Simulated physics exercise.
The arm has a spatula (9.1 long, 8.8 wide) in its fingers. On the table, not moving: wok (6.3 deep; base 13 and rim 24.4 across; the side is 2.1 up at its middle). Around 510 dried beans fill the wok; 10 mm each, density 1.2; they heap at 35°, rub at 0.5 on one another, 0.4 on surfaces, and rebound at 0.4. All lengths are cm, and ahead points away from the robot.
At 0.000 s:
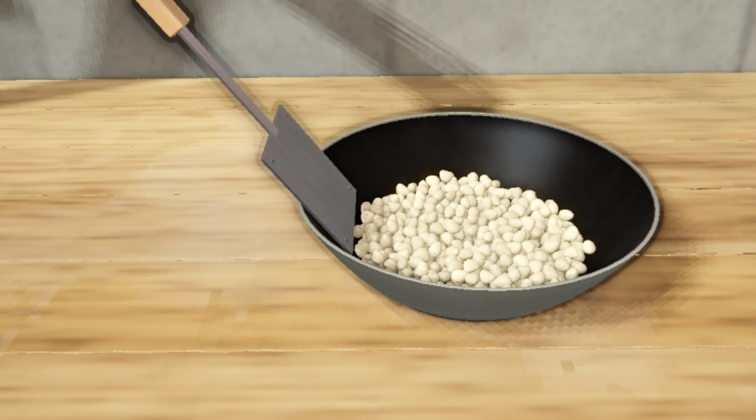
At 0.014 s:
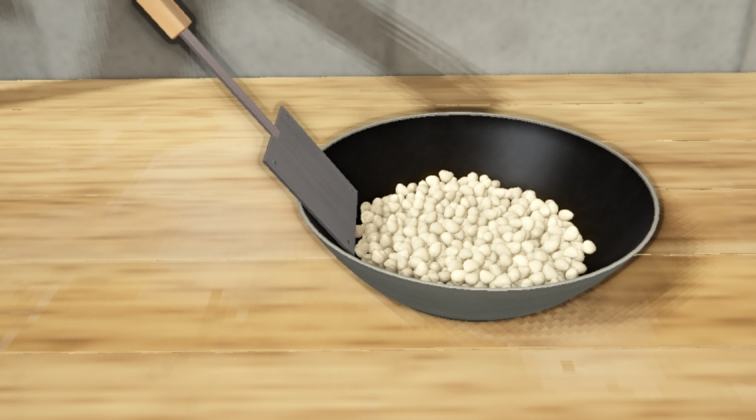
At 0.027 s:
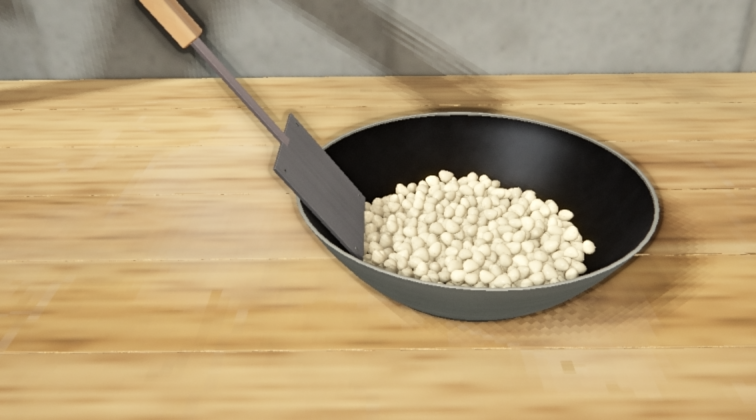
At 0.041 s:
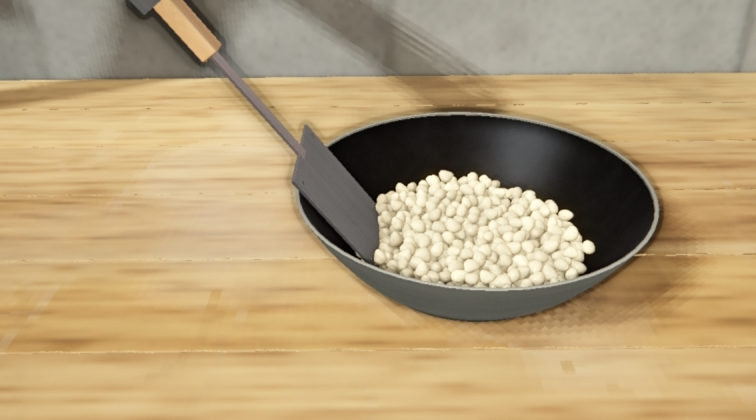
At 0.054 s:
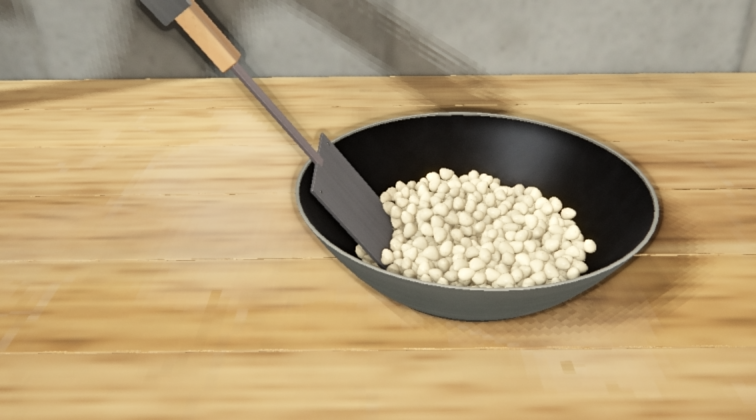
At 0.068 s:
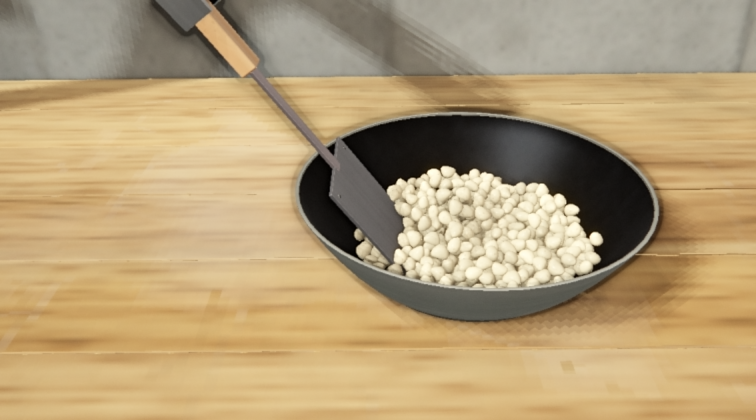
A spatula slides down and right into a wok, pushing through pale dried beans.
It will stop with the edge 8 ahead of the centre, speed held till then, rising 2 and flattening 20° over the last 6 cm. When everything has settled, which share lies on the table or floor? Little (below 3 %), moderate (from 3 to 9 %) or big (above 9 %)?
Answer: Big; above 9 % of the dried beans finish on the table or floor.
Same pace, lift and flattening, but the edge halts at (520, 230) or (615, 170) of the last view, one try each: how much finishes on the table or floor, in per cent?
Some 0 and 45 per cent.
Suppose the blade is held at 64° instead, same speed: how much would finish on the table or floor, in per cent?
It would be near 35 per cent.
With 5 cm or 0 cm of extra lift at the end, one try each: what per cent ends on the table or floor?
Some 20 and 30 per cent.
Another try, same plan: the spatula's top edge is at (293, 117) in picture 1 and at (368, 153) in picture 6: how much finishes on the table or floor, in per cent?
About 40 per cent.
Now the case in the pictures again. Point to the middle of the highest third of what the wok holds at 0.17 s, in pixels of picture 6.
At about (561, 204).
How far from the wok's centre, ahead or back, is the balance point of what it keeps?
About 3.5 cm ahead.
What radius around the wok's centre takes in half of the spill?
Some 20 cm.
After 0.12 s, sloping 54°, highest piece 9 above the table; 506 in the wok.
After 0.17 s, sloping 47°, highest piece 11 above the table; 505 in the wok, 1 on the blade or in flight.
After 0.39 s, sloping 34°, highest piece 17 above the table; 360 in the wok, 47 on the table or floor, 99 on the blade or in flight.
After 1.44 s, sloping 34°, highest piece 6 above the table; 356 in the wok, 150 on the table or floor.
In the end, 356 in the wok, 150 on the table or floor. That is 30 % on the table or floor.
